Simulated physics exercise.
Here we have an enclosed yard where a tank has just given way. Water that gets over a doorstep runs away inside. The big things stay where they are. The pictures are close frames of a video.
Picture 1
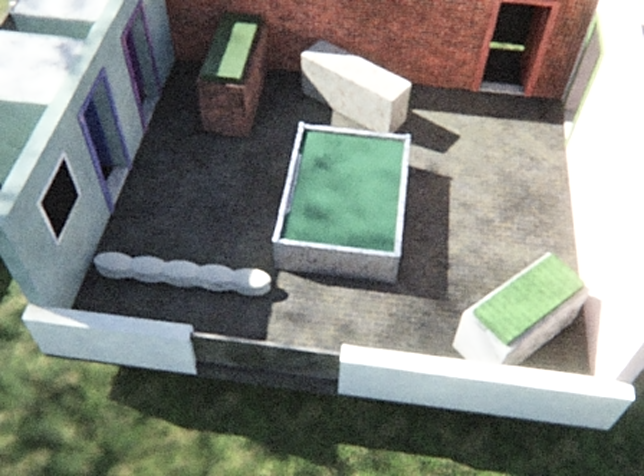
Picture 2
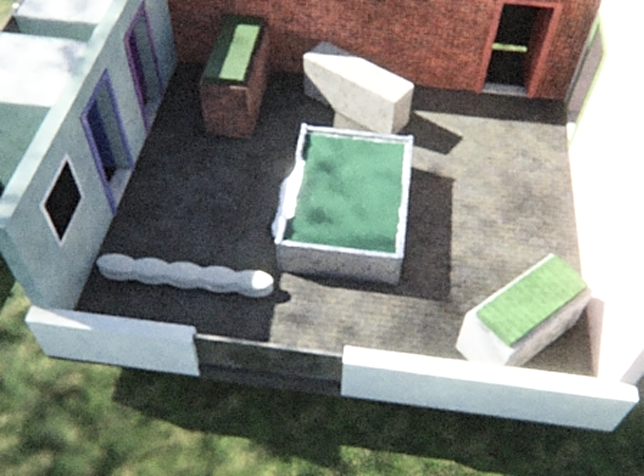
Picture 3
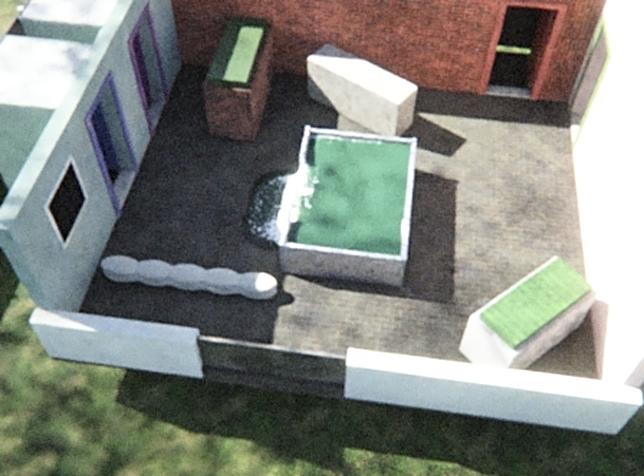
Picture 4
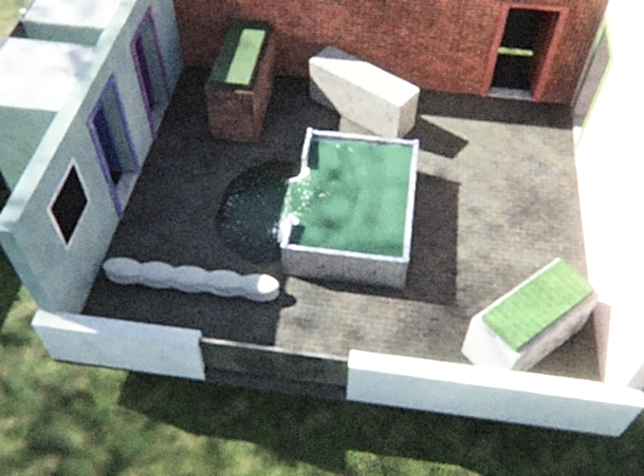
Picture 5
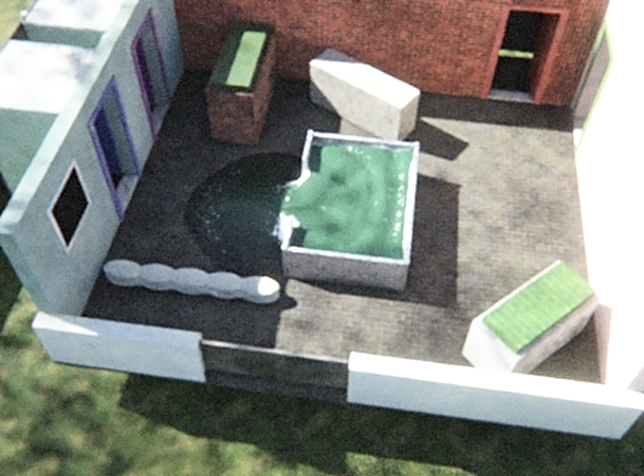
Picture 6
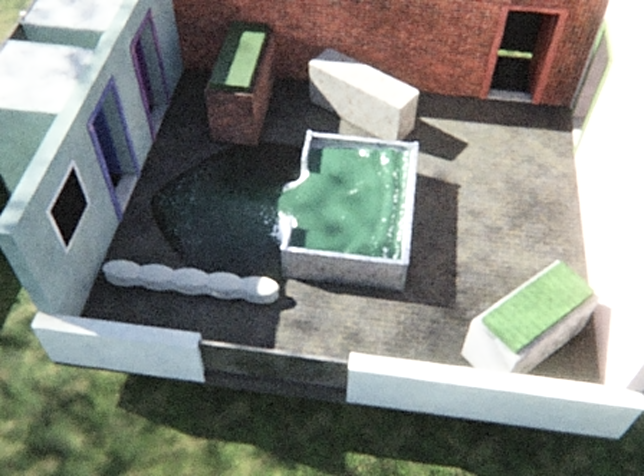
Green water breaks out through the left side of a pale-rimmed tank in the middle of a paved yard, seen from high above. A brick planter and an angular cream block stand behind it near the red brick wall, with a lumpy grey barrier at left and a green-topped block at right. Splashing white at the gap, the water spreads leftward in a widening dark sheet while ripples cross the tank and the view shifts very slightly.
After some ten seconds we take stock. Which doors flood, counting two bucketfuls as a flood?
The red door stays under that; the blue door takes more than that; the purple door takes more than that; the green door stays under that.
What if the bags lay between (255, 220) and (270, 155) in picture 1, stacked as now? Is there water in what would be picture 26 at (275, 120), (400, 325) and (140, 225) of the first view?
As listed: Wet, not flooded, under water.
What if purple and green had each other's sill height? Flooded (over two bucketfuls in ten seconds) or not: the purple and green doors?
Then: Purple takes more, green holds.
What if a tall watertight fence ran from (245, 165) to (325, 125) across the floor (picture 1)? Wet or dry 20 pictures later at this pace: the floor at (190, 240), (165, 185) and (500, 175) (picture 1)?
In turn: Wet, awash, clear.
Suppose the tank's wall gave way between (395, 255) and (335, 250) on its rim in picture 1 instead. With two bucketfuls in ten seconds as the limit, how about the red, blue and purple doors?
In short: Red passes that mark, blue is under, purple is under.
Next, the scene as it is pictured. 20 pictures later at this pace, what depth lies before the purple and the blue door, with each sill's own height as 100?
Near 230 and 170 in a hundred.
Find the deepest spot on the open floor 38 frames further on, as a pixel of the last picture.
Roughly at (224, 84).
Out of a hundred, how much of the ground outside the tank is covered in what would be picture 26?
I make it 35 per cent.
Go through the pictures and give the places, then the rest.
The first picture shows still water in the water tank at (346, 189).
In the second picture, the front is at (288, 179), out from the gap at (294, 199).
In the third picture, the front is at (269, 176), out from the gap at (298, 204).
In the fourth picture, water pours out at (300, 206) and has run to (231, 189).
In the fifth picture, water pours out at (301, 208) and has run to (190, 210).
In the sixth picture, the front is at (156, 204), out from the gap at (300, 207).
A moment on, water covers 20 % of the floor; the red door not reached, the blue door over two buckets in, the purple door not reached, the green door not reached.
Next, water covers 25 % of the floor; the red door not reached, the blue door far over two buckets in, the purple door over two buckets in, the green door not reached.
Then, water covers 35 % of the floor; the red door not reached, the blue door far over two buckets in, the purple door far over two buckets in, the green door not reached.
Later, water covers 50 % of the floor; the red door not reached, the blue door far over two buckets in, the purple door far over two buckets in, the green door not reached.
In the end, water covers 65 % of the floor; the red door not reached, the blue door far over two buckets in, the purple door far over two buckets in, the green door not reached.
